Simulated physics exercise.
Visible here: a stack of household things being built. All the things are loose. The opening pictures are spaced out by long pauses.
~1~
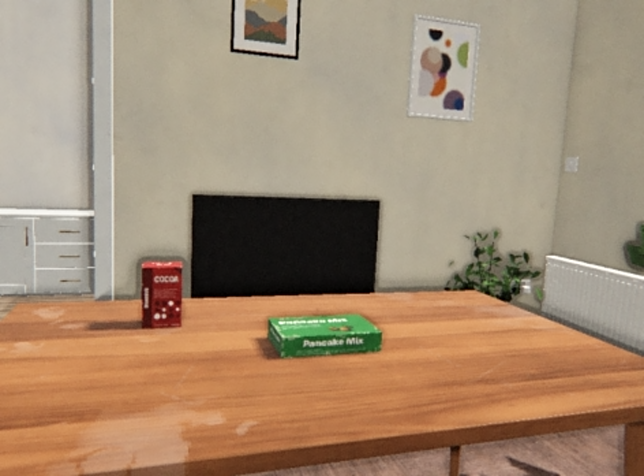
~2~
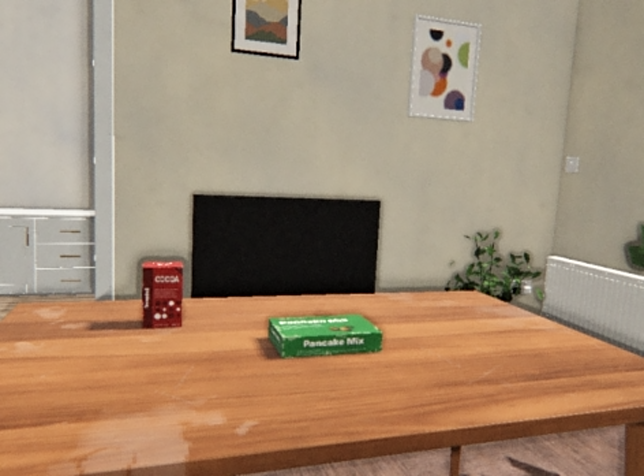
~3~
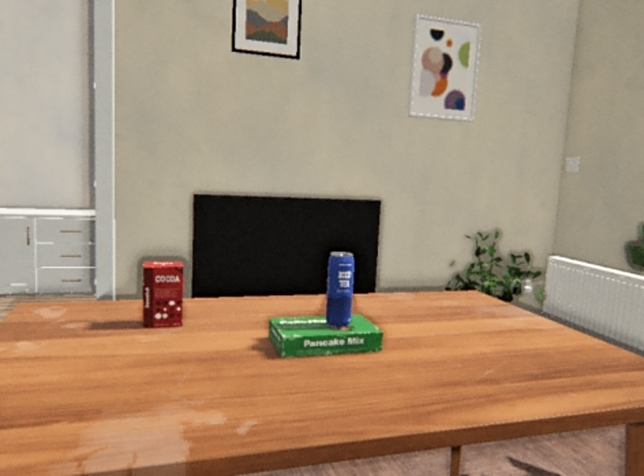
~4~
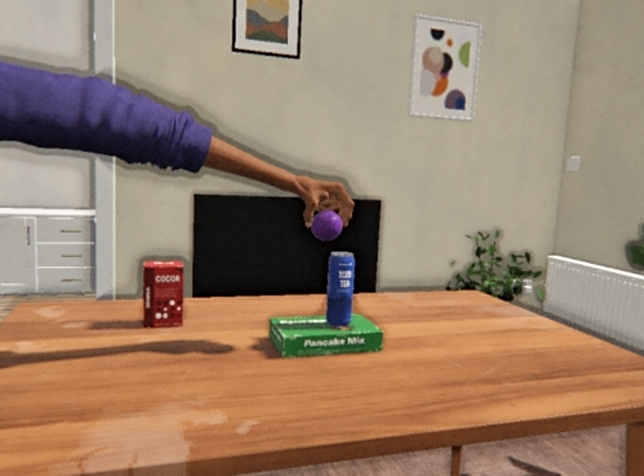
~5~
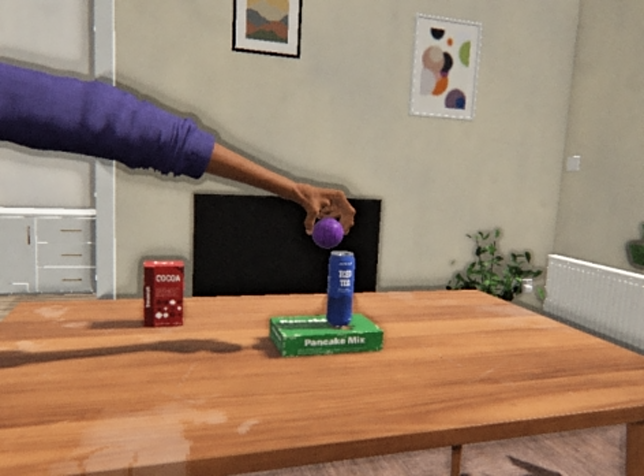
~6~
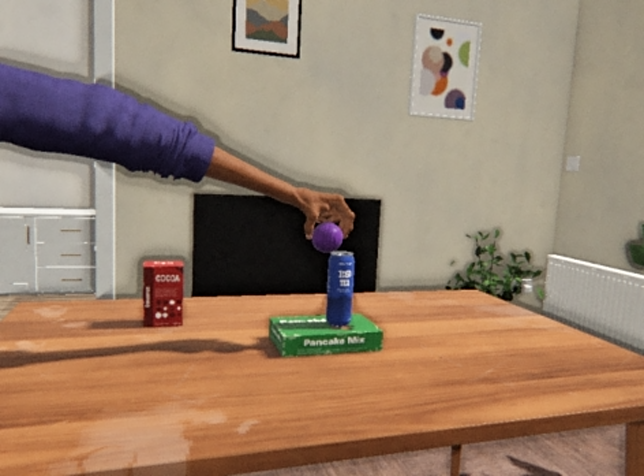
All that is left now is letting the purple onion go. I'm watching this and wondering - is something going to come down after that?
It fails.
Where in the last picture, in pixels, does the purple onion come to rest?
At about (292, 311).
Then, 0.50 s later than the last frame, purple onion now fallen.
Then, 0.60 s later than the last frame, things are still on the move.
When it is over, fallen, purple onion; the other 3 as before. End places, in pixels of the last picture, purple onion near (292, 311). The pile gives way.
